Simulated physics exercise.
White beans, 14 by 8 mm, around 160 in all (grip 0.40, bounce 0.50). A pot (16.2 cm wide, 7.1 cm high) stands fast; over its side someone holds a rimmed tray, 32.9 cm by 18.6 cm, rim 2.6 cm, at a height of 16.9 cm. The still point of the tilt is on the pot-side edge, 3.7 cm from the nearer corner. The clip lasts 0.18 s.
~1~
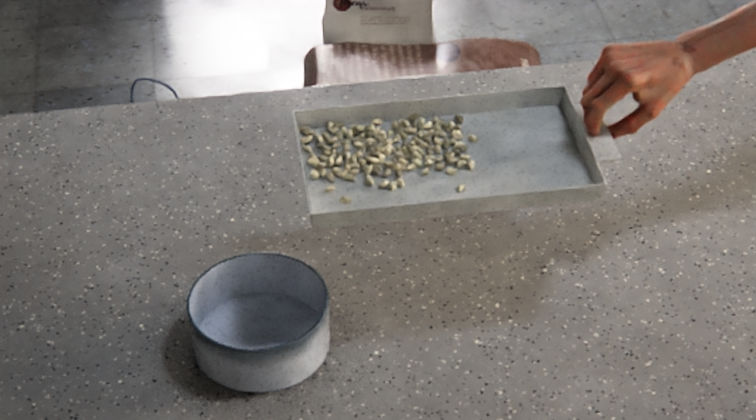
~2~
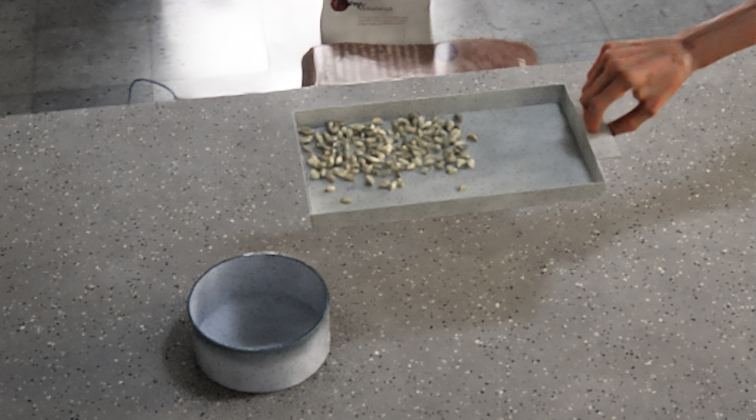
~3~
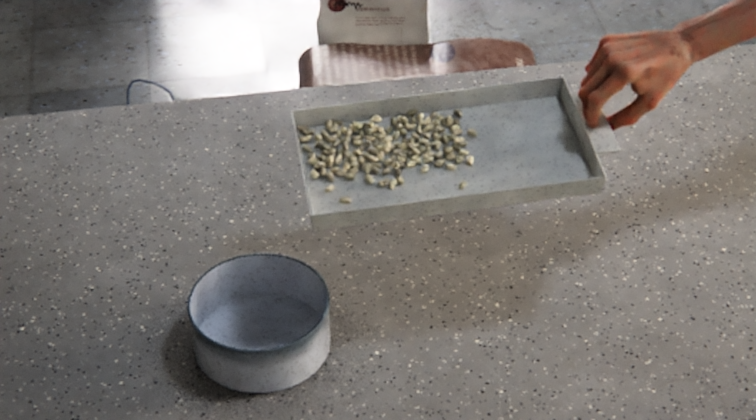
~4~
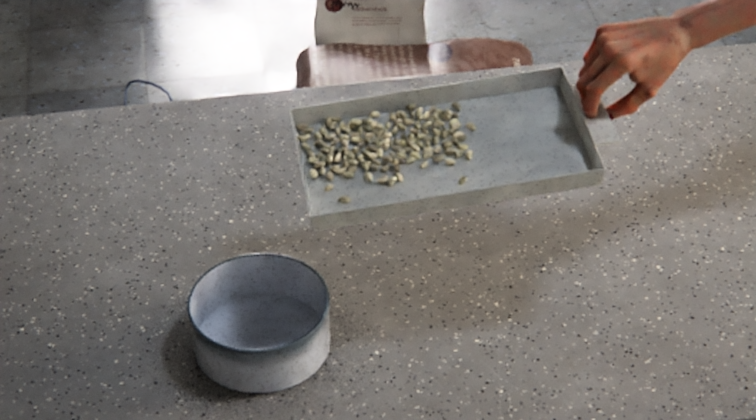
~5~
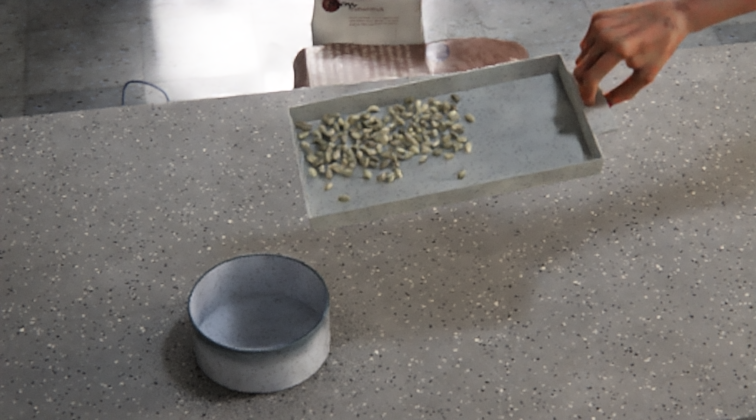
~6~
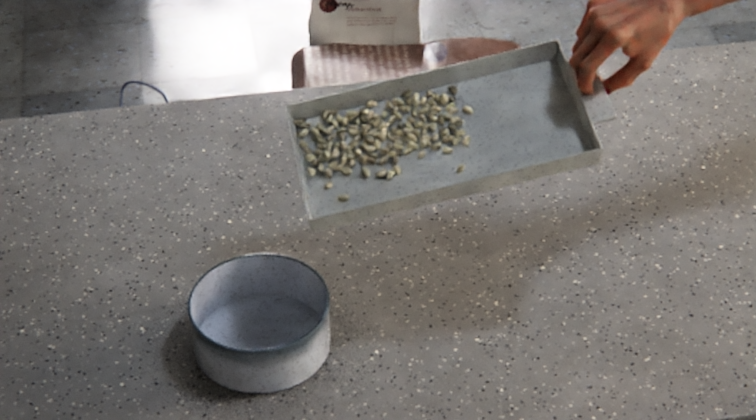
A hand at the right end of a shallow rimmed tray slowly raises that end, tilting the tray slightly down to the left, while the pale beans stay clustered in its left half above a still, round grey pot.
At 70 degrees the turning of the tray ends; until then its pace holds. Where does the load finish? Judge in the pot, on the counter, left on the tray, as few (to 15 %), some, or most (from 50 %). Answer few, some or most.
Pot: Some, counter: Few, tray: Most.
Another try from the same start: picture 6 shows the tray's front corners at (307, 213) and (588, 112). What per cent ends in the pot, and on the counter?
Pot 15, counter 30.
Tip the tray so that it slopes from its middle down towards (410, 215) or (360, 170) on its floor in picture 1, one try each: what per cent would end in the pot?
Some 30 and 5 per cent.
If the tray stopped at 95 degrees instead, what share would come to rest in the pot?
In that case some 100 per cent.
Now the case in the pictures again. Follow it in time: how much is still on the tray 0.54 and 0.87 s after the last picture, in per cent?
In turn: 100, 80.
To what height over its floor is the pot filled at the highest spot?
Roughly 1.5 cm.
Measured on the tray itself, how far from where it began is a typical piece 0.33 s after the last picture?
About 4 cm.
Then, 0.33 s after the last picture, tilt 40 degrees; the tray holds 100 %, the pot 0 %.
Then, 0.54 s after the last picture, tilt 59 degrees; the tray holds 100 %, the pot 0 %.
Then, 0.87 s after the last picture, tilt 70 degrees; the tray holds 80 %, the pot 15 %.
In the end, pot 40 %, counter 0 %, tray 60 %.
